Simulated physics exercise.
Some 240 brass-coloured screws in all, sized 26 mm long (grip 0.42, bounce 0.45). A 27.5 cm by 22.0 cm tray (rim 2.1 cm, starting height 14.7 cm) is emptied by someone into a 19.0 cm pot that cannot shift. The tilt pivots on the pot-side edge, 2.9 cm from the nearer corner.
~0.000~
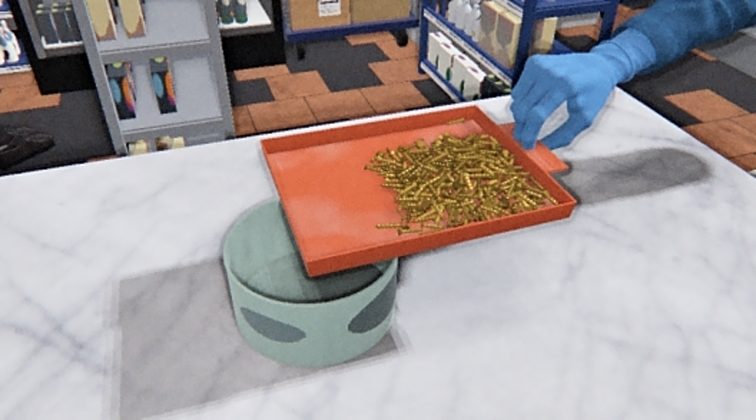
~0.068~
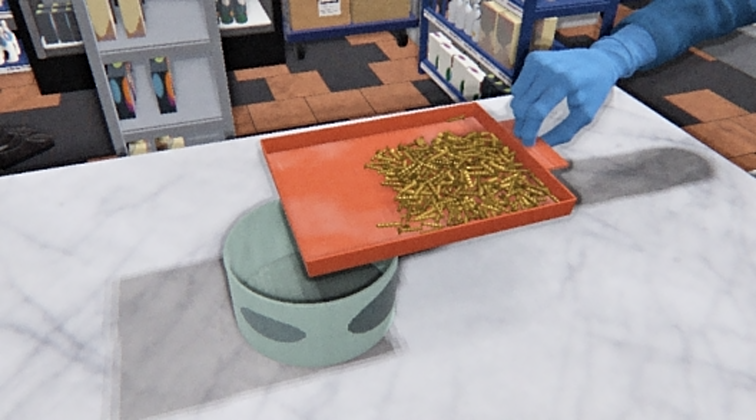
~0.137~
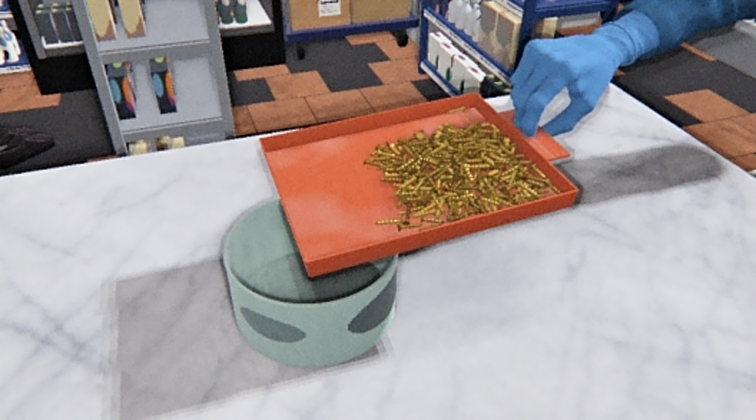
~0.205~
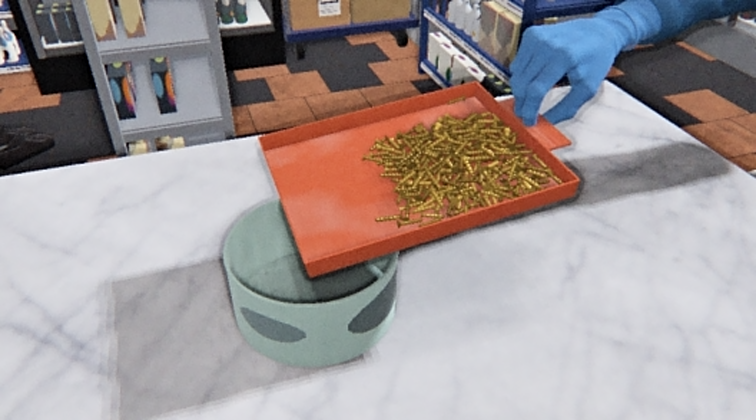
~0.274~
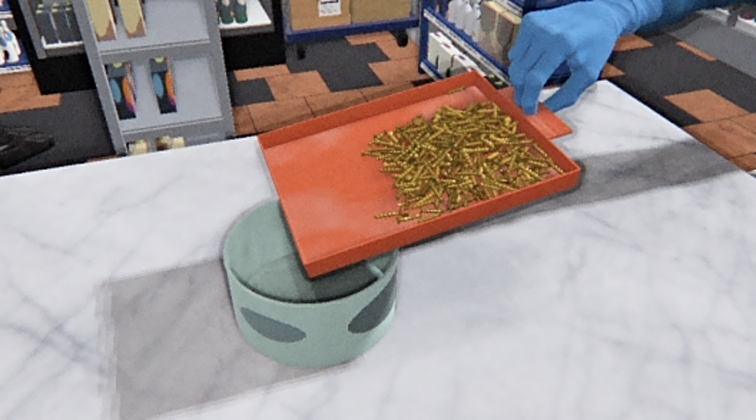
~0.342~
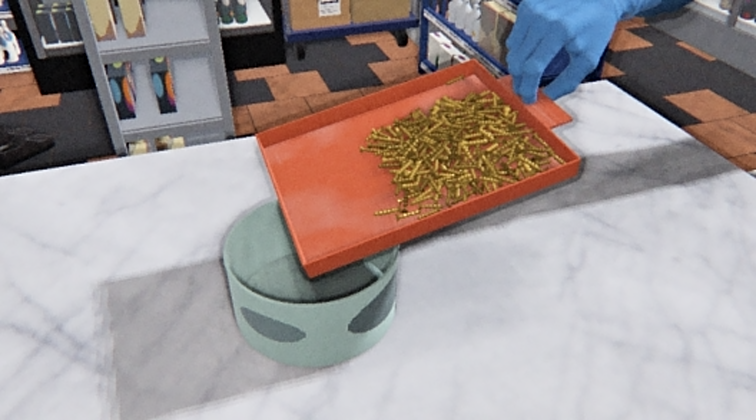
An orange tray holding a heap of brass-coloured screws tilts slightly, its right side rising as a blue-gloved hand grips the handle, while its left front corner stays low over a green pot on a marble counter.
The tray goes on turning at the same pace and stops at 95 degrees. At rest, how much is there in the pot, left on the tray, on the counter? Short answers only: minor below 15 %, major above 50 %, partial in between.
Pot: A medium batch. Tray: A small batch. Counter: The main batch.
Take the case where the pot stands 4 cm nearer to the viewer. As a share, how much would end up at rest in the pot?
In that setup it would come to near 55 per cent.
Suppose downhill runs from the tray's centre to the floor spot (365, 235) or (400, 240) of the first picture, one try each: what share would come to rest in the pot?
That would be close to 0 per cent and then close to 0 per cent.
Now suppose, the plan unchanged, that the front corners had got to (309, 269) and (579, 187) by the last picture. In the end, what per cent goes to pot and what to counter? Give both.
You'd end with pot at 0 and counter at 100.
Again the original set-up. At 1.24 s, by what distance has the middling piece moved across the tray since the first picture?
I'd say close to 15 centimetres.
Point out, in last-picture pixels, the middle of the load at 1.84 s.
At that time the load is centred around (276, 213).
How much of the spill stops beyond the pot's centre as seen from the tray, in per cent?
That comes to roughly 100 percent.
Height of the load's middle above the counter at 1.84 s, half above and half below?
The halfway mark sits at about 18 cm.
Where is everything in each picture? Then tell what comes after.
Tray tilt 0 degrees, front corners at (309, 259) and (573, 201); middle of the pieces at (453, 178); pot at (312, 243), in the first picture.
Tray tilt 1 degrees, front corners at (309, 259) and (574, 198); middle of the pieces at (454, 176), in the second picture.
Tray tilt 3 degrees, front corners at (308, 260) and (575, 189), lowest corner left front; middle of the pieces at (454, 169), in the third picture.
Tray tilt 6 degrees, front corners at (307, 261) and (576, 179), lowest corner left front; middle of the pieces at (454, 162), in the fourth picture.
Tray tilt 9 degrees, front corners at (306, 262) and (577, 169), lowest corner left front; middle of the pieces at (453, 154), in the fifth picture.
Tray tilt 12 degrees, front corners at (305, 262) and (577, 158), lowest corner left front; middle of the pieces at (453, 147); pot at (312, 243). The tray's pace is about 45 degrees a second, in the sixth picture.
Then, at 1.24 s, tilt 51 degrees; the tray holds 95 %, the pot 0 %.
After 1.84 s, tilt 76 degrees; the tray holds 85 %, the pot 5 %.
After 2.49 s, tilt 95 degrees; the tray holds 5 %, the pot 25 %.
By 3.4 s all is still; pot 30 %, tray 0 %, counter 70 %.
